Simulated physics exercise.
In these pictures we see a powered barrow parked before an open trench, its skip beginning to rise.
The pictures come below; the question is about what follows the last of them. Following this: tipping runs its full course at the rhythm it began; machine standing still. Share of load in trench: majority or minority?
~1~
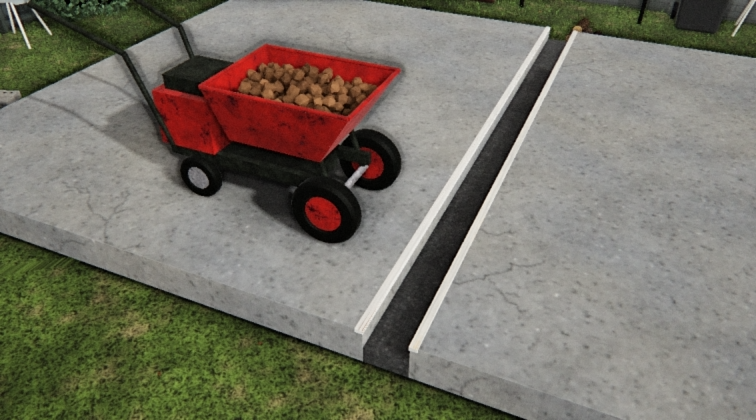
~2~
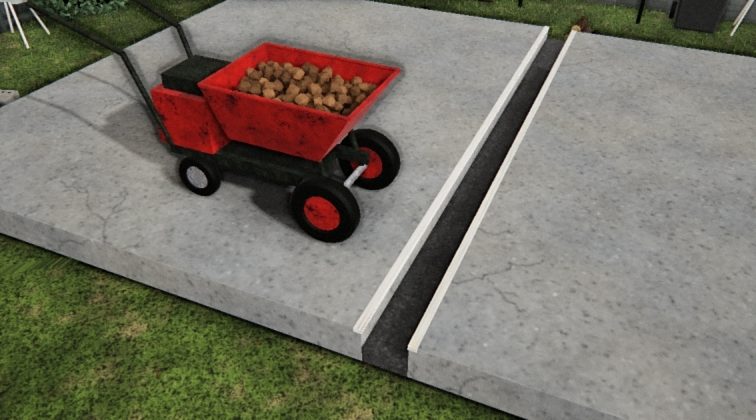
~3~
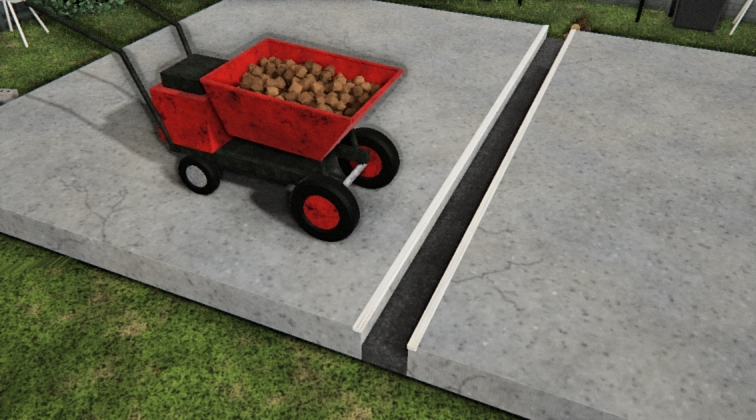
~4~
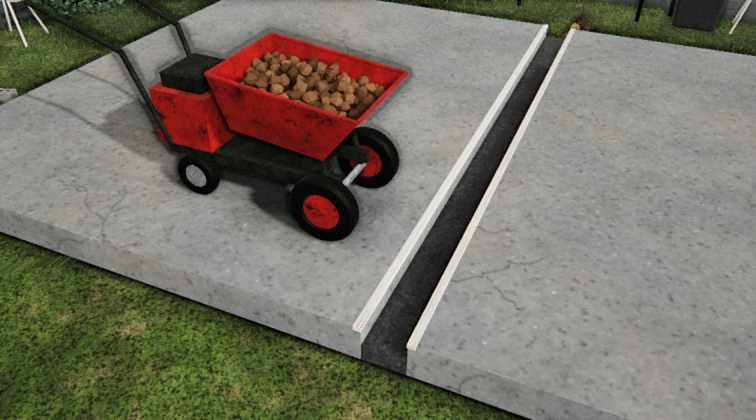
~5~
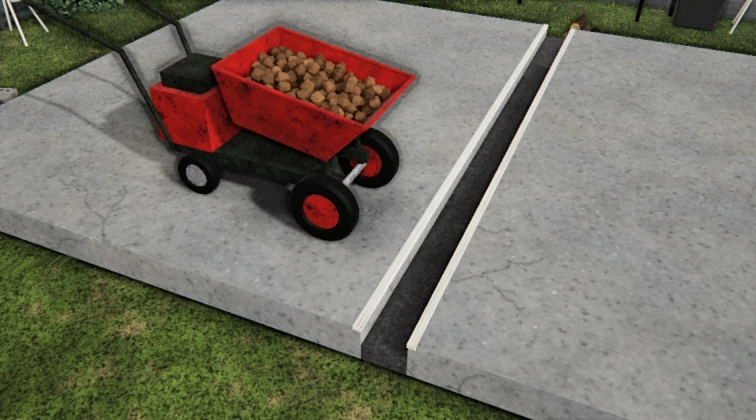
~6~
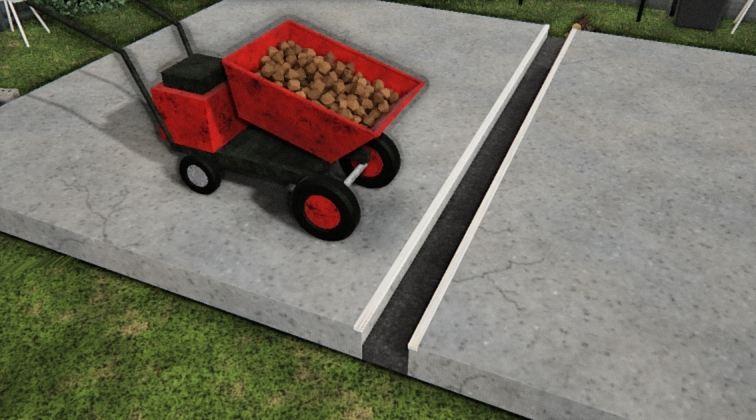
Minority.
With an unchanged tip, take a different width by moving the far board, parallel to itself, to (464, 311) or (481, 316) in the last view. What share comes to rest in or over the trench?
60 % then 80 %, roughly.
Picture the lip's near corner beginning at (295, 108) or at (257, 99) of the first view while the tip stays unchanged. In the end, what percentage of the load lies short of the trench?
The first spot yields roughly 10 percent, the second roughly 40 percent.
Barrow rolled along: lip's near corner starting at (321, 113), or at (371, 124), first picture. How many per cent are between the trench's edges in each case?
The first gives close to 50 per cent and the second 0 per cent.
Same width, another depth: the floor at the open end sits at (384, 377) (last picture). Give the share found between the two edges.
I'd guess about 20 %.
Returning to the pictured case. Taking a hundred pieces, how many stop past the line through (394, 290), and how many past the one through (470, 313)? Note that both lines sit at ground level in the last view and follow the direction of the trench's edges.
Close to 80 per cent, then close to 30 per cent.
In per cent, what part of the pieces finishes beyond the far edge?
My estimate is close to 60 in a hundred.
Soon after the last picture, skip tipped steeply; all in the skip.
A little later, skip tipped right over; most in the skip; a stray few in or heaped over the trench; a small part beyond it; a stray few falling.
Later still, skip tipped right over; about a quarter in the skip; a small part in or heaped over the trench; about half beyond it.
At rest, skip tipped right over; about a quarter in the skip; about a quarter in or heaped over the trench; about two thirds beyond it.
